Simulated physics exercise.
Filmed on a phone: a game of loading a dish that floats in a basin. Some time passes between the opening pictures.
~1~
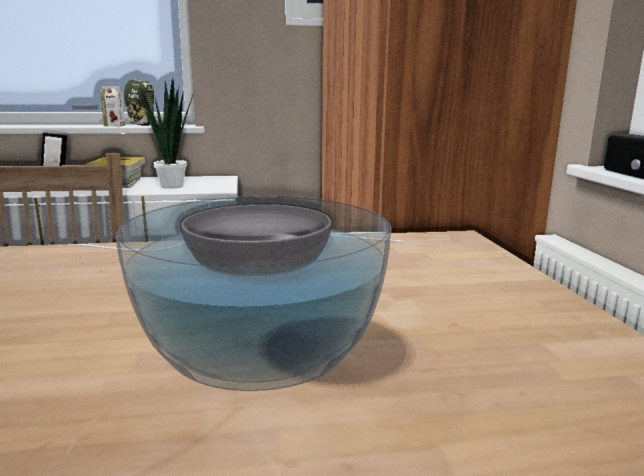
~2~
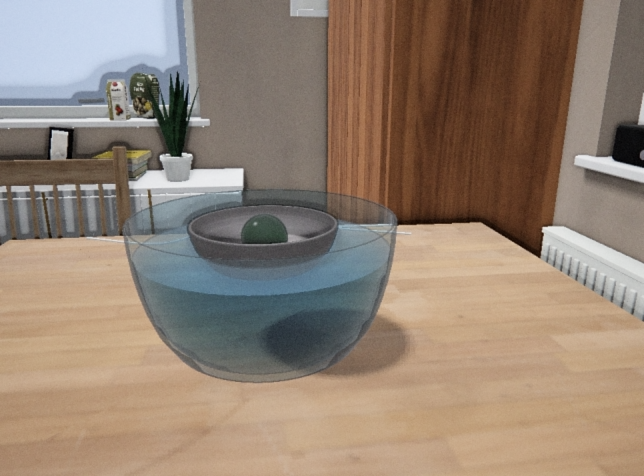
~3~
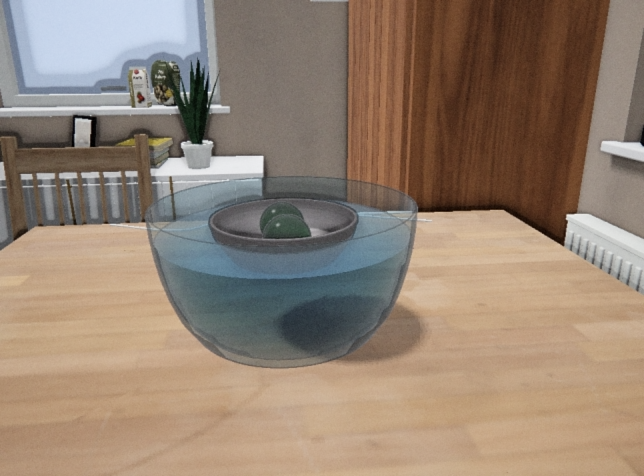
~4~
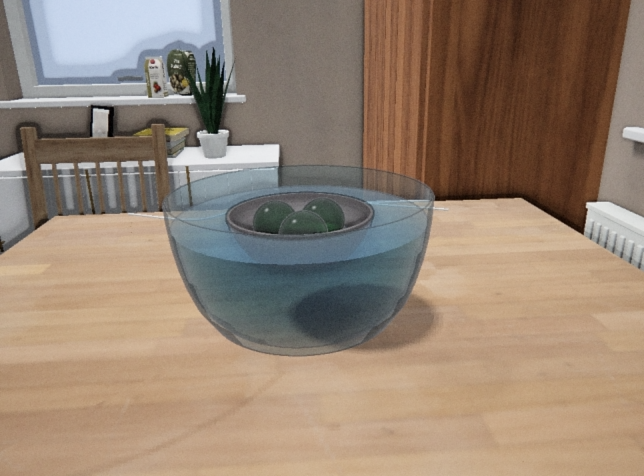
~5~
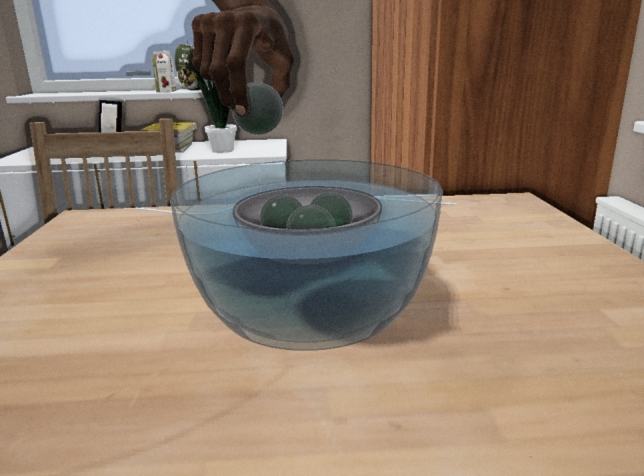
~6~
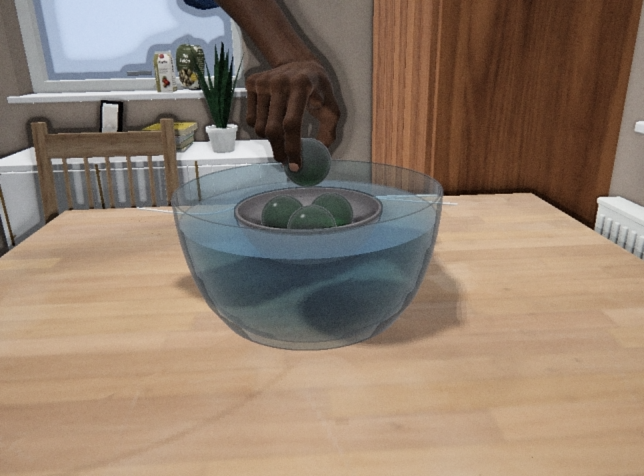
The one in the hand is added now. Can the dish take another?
The dish is swamped.
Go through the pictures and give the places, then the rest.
Dish (258, 222) empty; most of its side above the surface, in the first picture.
Dish (264, 224) with one aboard; about two thirds of its side above the surface, in the second picture.
Dish (284, 218) with two aboard; about a third of its side above the surface, in the third picture.
Dish (300, 213) with three aboard; hardly any of its side above the surface, in the fourth picture.
Dish (308, 208) with three aboard; hardly any of its side above the surface; the next glass marble in the hand at (258, 109), in the fifth picture.
Dish (309, 208) with three aboard; hardly any of its side above the surface; the next glass marble in the hand at (307, 163), in the sixth picture.
Next, the glass marble is in and the dish dips.
After that, water pours in over its edge.
Finally, the dish lies on the bottom with its load.
